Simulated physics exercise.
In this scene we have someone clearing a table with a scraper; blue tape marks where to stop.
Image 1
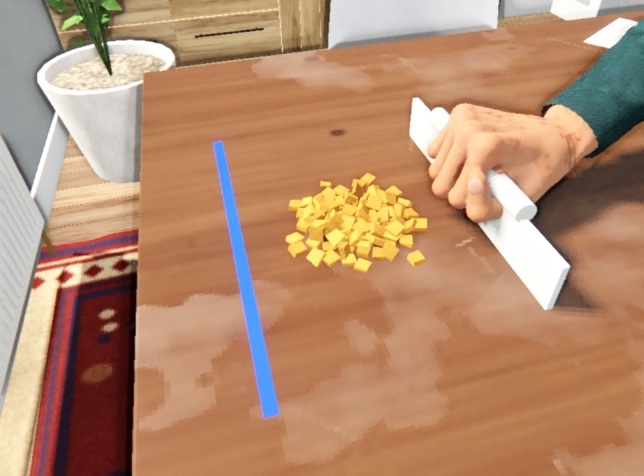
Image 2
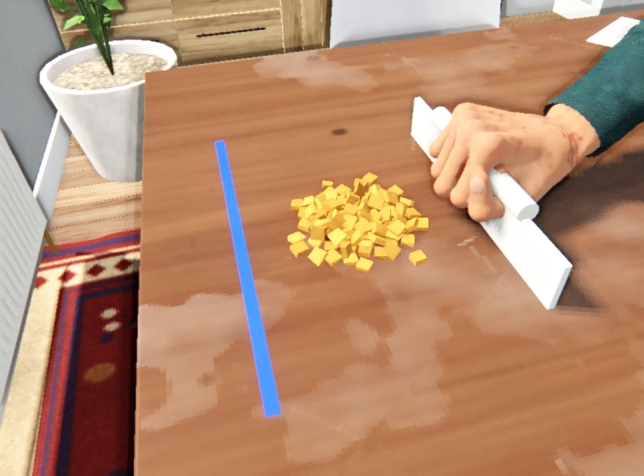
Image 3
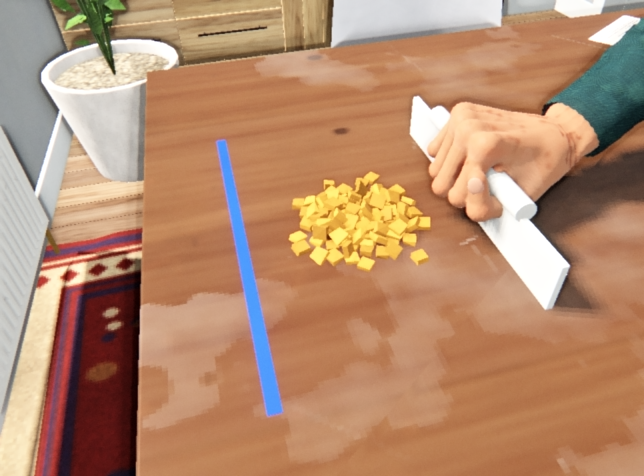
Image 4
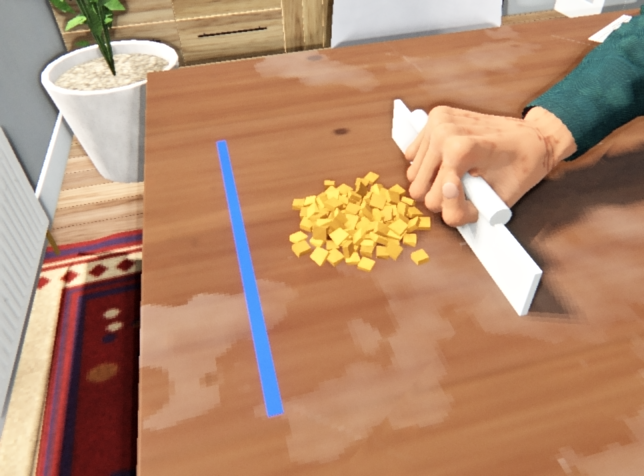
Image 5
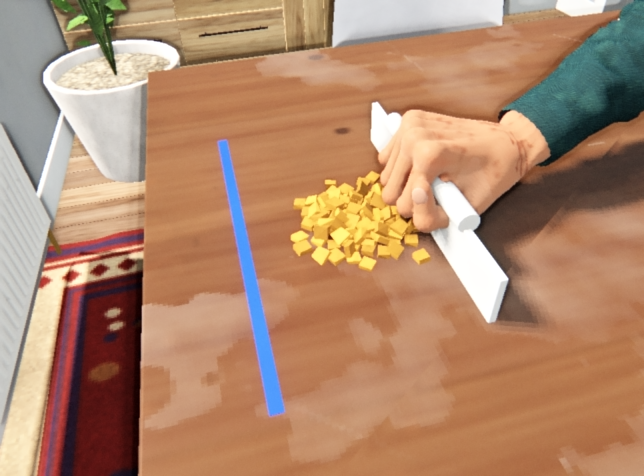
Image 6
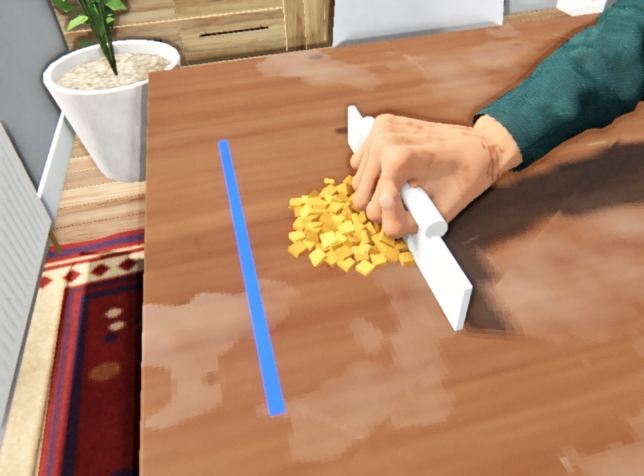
On a wooden table, a hand holding a white scraper rests, then slides it left, pushing small yellow pieces toward blue tape.
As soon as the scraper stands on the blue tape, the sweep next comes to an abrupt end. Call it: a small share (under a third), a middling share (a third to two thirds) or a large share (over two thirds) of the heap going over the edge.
A small share.
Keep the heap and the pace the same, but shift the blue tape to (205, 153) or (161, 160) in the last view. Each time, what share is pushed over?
30 % and 100 %.
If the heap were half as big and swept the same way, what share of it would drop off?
Roughly 0 percent.
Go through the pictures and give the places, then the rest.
In the first frame, scraper at (542, 269), at rest; blue tape at (219, 151), about a palm's width from the edge; edge at (137, 266); the heap at (357, 222), small crackers.
In the second frame, scraper at (544, 269), at rest.
In the third frame, scraper at (542, 269); the heap at (360, 221).
In the fourth frame, scraper at (517, 274).
In the fifth frame, scraper at (485, 281); the heap at (362, 221).
In the sixth frame, scraper at (452, 288); blue tape at (225, 150); edge at (143, 265); the heap at (346, 217), most pushed along.
Soon, scraper still moving, near (311, 192); heap all on the table, its front near (220, 257).
A while on, scraper stopped at the blue tape; heap a stray few over the edge.
Finally, scraper stopped at the blue tape; heap a stray few over the edge.
